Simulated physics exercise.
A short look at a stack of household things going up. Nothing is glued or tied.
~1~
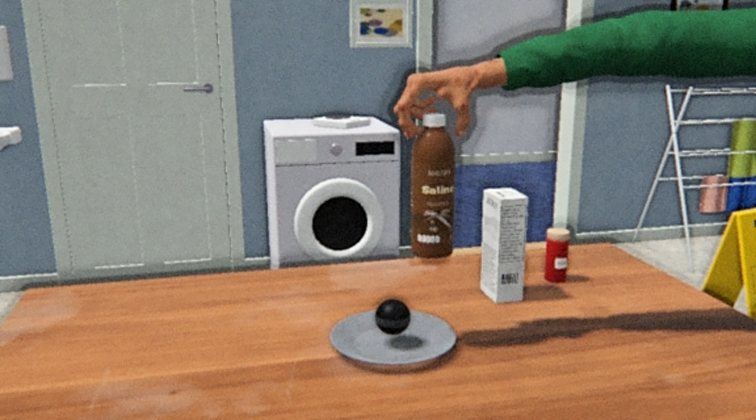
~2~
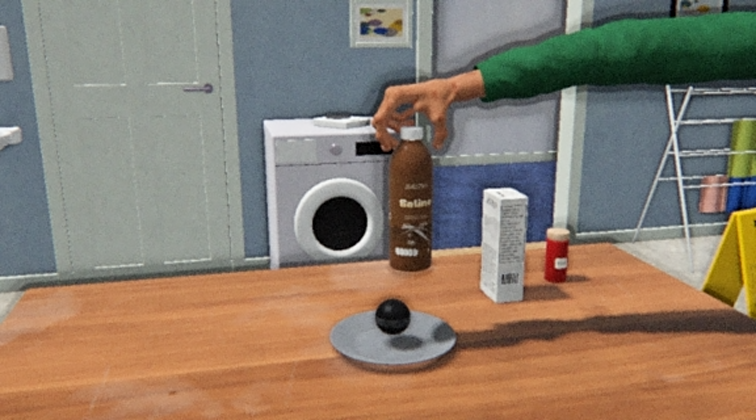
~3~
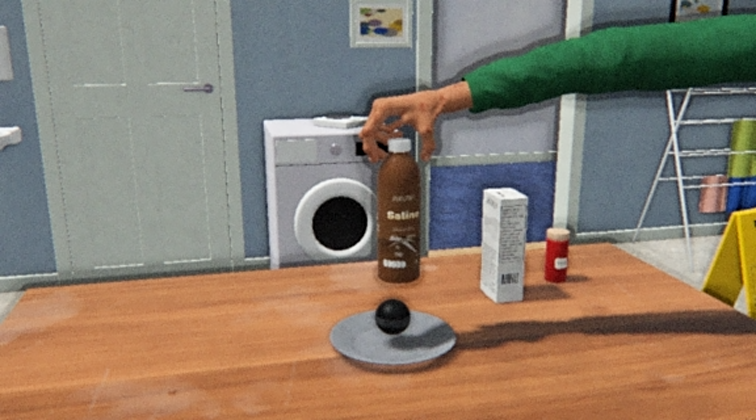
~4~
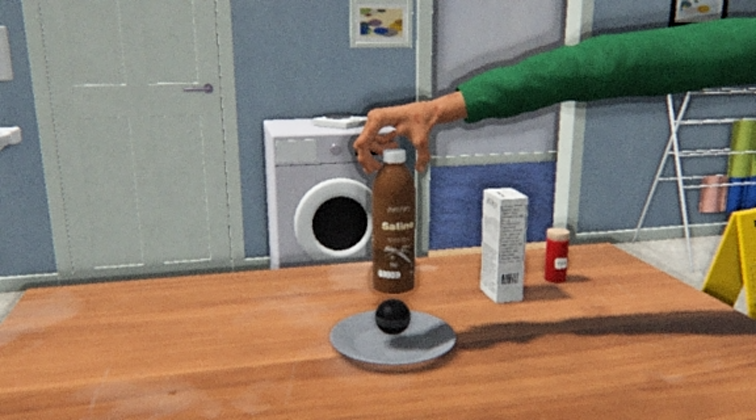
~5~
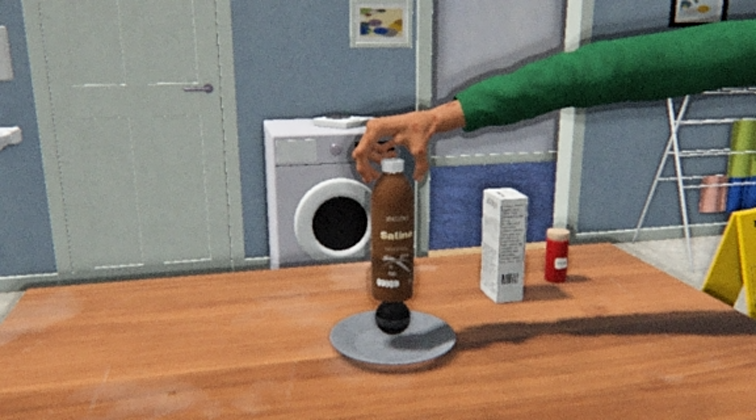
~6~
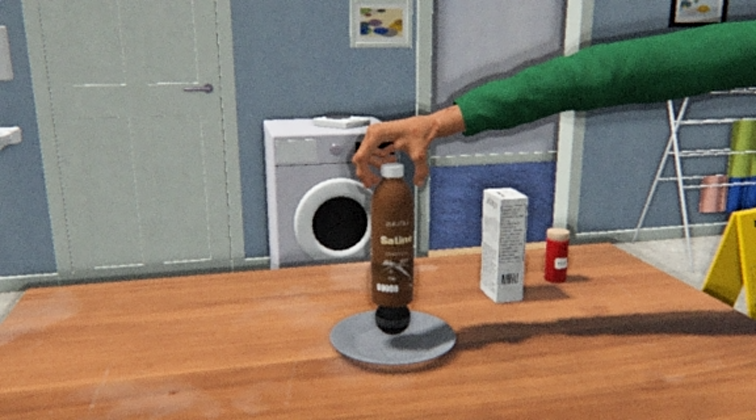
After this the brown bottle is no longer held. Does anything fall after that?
As it turns out, it comes apart.
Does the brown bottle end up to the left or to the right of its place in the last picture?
It goes to the left.
Then, 0.80 s past the last view, brown bottle now fallen.
Then, 0.90 s past the last view, things are still on the move.
Then, 1.50 s past the last view, nothing new.
Finally, fallen, brown bottle; the other 4 still in place. Final places as the last picture's camera would see them, brown bottle near (289, 329). The pile gives way.
